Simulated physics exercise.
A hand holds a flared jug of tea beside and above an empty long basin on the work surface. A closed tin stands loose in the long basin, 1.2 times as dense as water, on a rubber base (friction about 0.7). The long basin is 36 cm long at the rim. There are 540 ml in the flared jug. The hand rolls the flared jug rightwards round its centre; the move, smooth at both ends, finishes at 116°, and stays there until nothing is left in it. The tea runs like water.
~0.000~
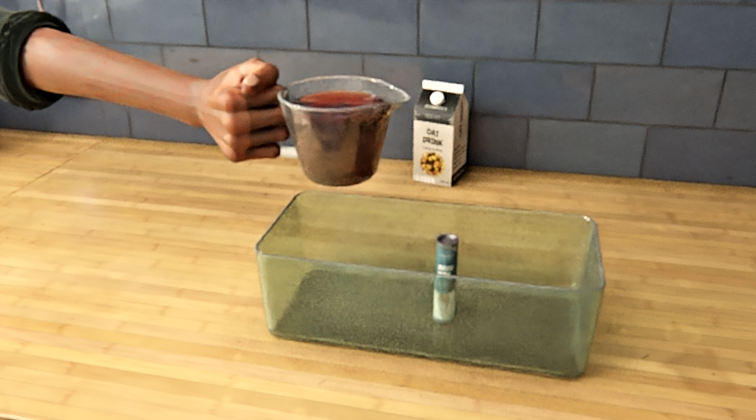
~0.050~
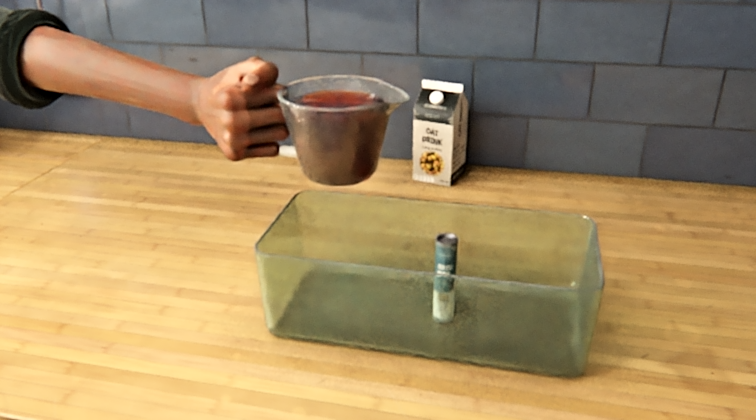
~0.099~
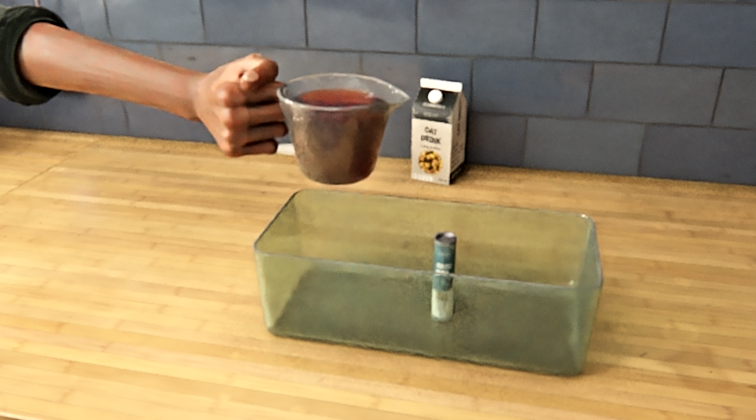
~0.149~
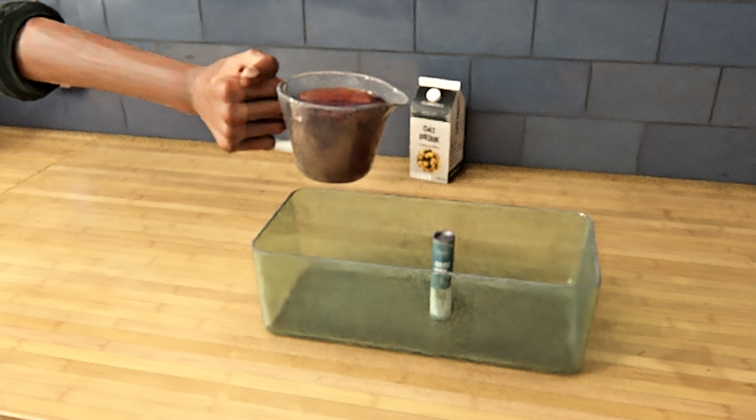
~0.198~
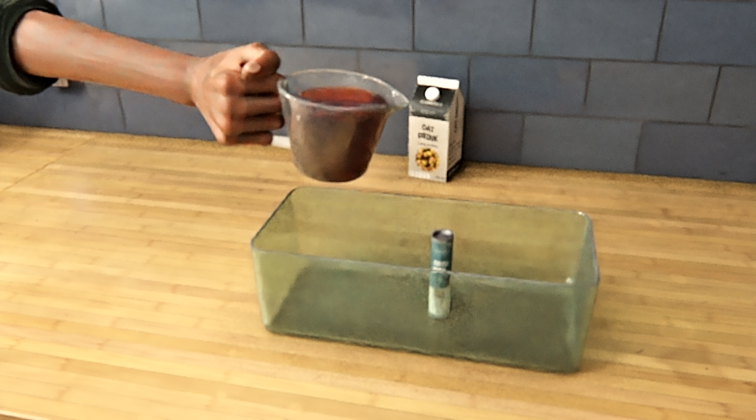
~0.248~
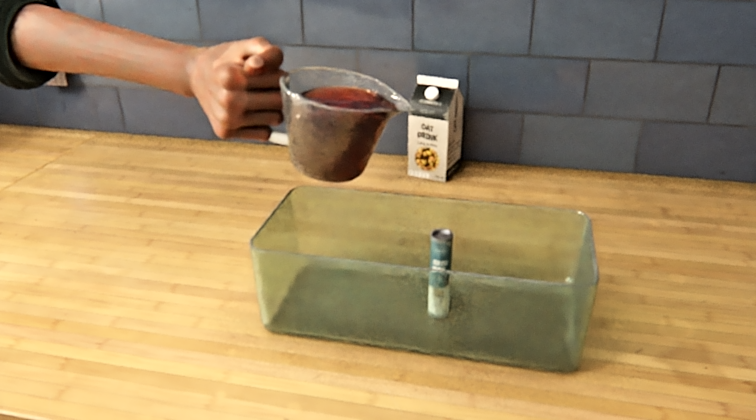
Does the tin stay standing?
The tin falls.
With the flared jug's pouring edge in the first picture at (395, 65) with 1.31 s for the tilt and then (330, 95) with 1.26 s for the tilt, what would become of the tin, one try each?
First it goes over; then it remains upright.
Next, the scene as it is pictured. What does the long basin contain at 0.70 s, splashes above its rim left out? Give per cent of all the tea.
Some 22 per cent.
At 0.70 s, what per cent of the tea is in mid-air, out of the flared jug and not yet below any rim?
Near 22 in a hundred.
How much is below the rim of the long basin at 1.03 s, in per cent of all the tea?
Some 92 per cent.
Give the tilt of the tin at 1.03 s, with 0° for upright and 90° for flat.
About 20°.
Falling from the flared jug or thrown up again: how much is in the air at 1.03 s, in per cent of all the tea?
Some 4 per cent.
Then, 0.70 s in, the tilt is 68° and 57 per cent is still to pour; the tin stands where it began.
Then, 1.03 s in, the tilt is 107° and 4 per cent is still to pour; the tin leans 22°.
Then, 1.38 s in, the tilt is 116° and 0 per cent is still to pour; the tin lies on its side.
Then, 1.76 s in, the tilt is 116° and 0 per cent is still to pour; the tin lies on its side.
Finally, the tin lies on its side.
